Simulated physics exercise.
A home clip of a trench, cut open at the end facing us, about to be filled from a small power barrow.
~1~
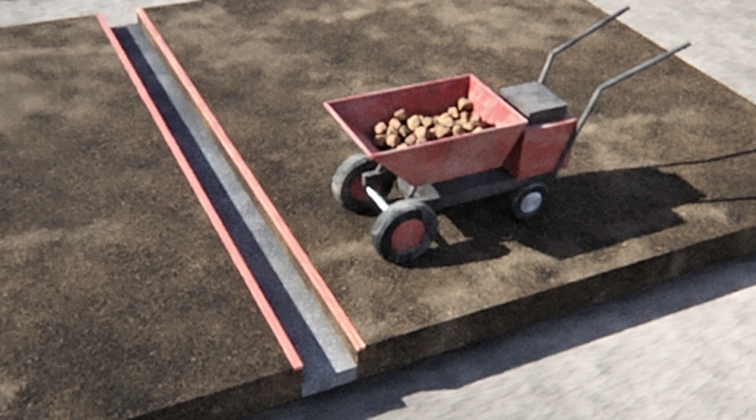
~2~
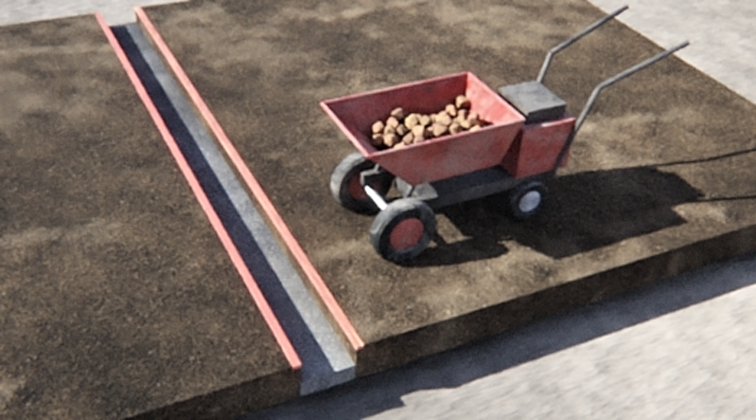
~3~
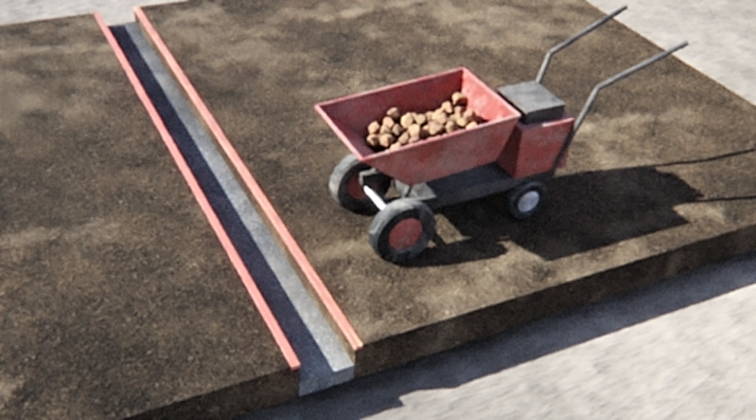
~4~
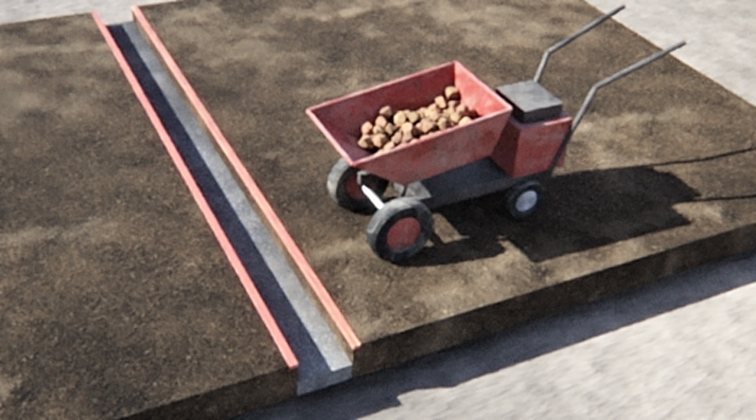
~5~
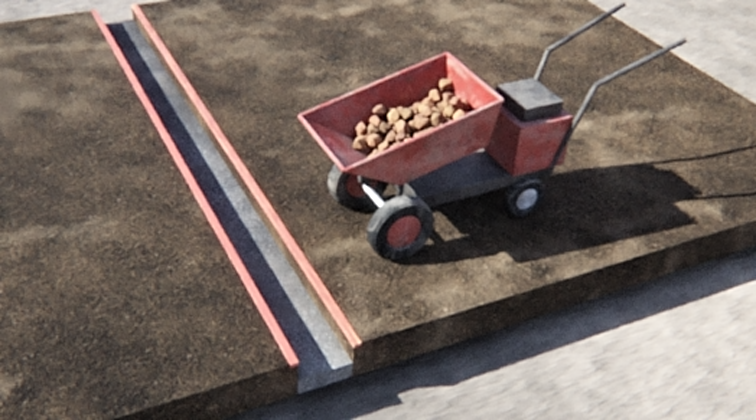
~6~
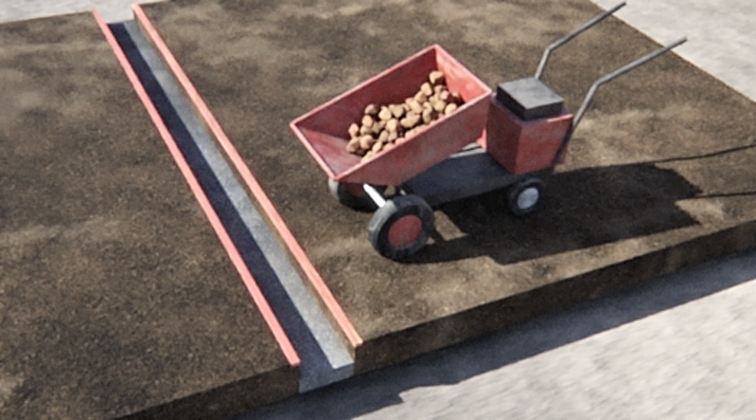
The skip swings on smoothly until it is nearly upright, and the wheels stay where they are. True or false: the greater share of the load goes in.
True.
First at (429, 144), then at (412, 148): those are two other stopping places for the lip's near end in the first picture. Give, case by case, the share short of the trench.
About 40 percent at the first place and about 20 percent at the second.
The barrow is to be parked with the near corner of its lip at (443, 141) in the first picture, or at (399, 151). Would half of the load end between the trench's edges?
First attempt: Short of half; second attempt: Beyond half.
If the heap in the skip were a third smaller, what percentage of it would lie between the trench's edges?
Close to 80 in a hundred.
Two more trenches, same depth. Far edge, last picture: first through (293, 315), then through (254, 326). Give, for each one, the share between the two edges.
The first try lands around 30 %, the second around 90 %.
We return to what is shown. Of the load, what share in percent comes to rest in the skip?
I reckon some 15 percent.
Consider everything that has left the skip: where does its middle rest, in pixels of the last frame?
Somewhere around (260, 267) in the final view.
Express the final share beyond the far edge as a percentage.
It comes to close to 20 %.
Soon, skip tipped steeply; all in the skip.
A while on, skip tipped right over; about two thirds in the skip; about a third in or heaped over the trench; a stray few beyond it; a stray few falling.
Towards the end, skip tipped right over; a small part in the skip; about two thirds in or heaped over the trench; about a quarter beyond it.
Finally, skip tipped right over; a small part in the skip; about two thirds in or heaped over the trench; about a quarter beyond it.
